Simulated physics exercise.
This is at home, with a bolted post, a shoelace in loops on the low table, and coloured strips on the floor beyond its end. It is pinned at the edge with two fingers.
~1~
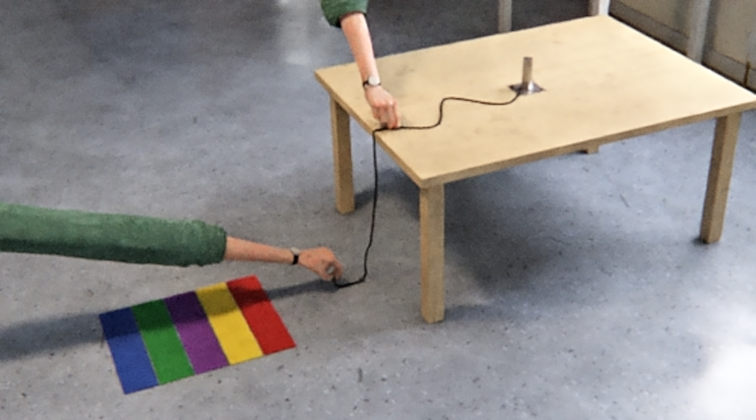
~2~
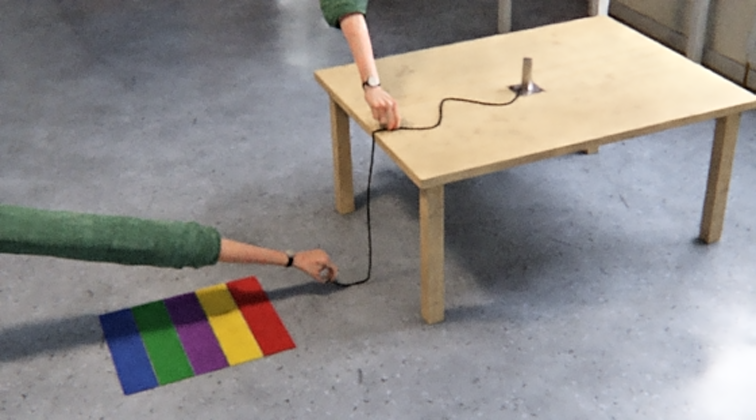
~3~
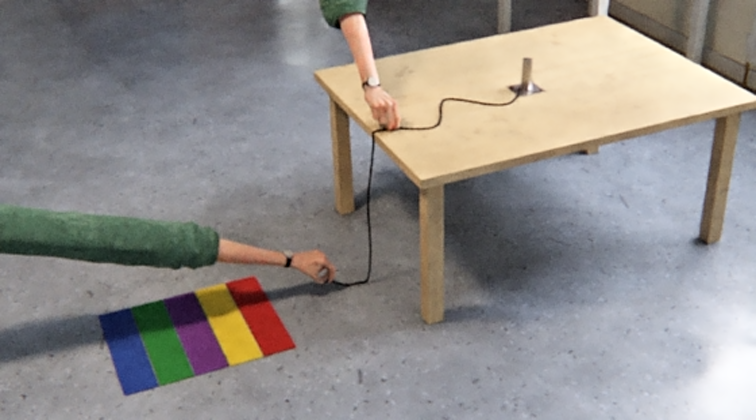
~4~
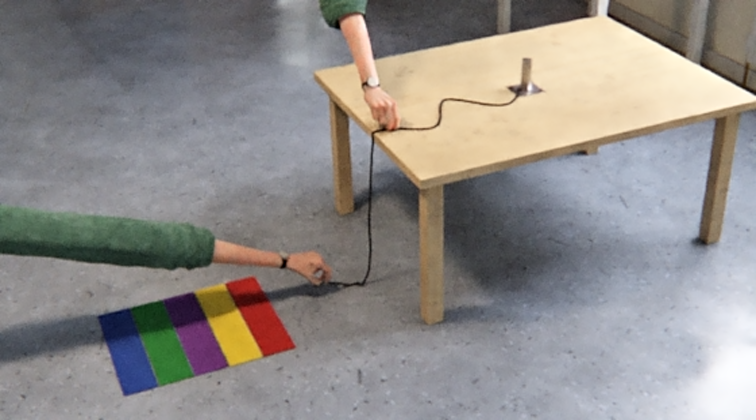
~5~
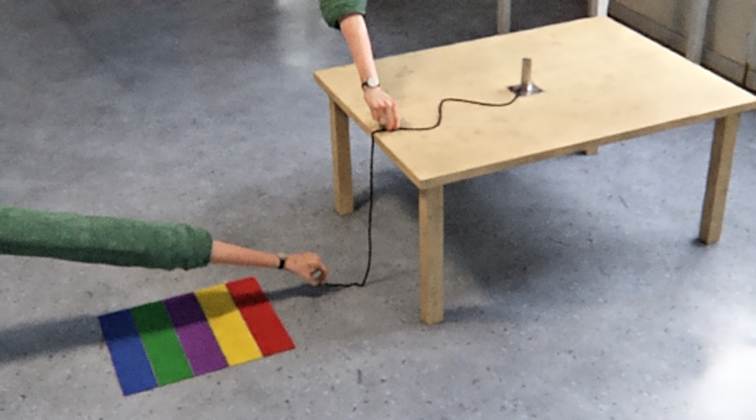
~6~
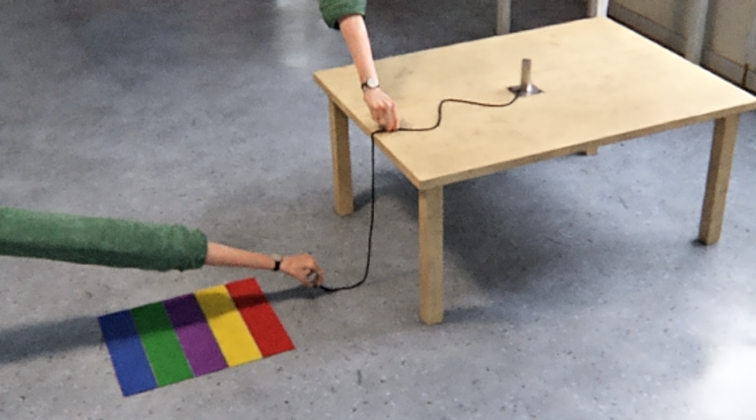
A hand low on the left drew the end of a dark shoelace slightly leftward near the coloured strips on the floor, while another hand kept it pinned at the low table's edge.
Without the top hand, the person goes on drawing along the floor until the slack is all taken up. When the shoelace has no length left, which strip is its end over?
The green strip.
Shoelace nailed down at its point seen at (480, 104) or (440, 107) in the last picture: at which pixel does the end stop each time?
The places are (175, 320) and (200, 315).
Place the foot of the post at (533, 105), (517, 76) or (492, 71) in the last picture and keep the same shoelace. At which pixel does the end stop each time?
Near (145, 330); near (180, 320); near (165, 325).
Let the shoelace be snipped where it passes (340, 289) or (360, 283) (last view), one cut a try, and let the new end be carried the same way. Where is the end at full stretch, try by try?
Going through both, you get (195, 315) and then (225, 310).
Soon after, end near (225, 309); over yellow.
Then, end near (184, 320); over purple.
At full stretch, end near (160, 326); over green. The green one.
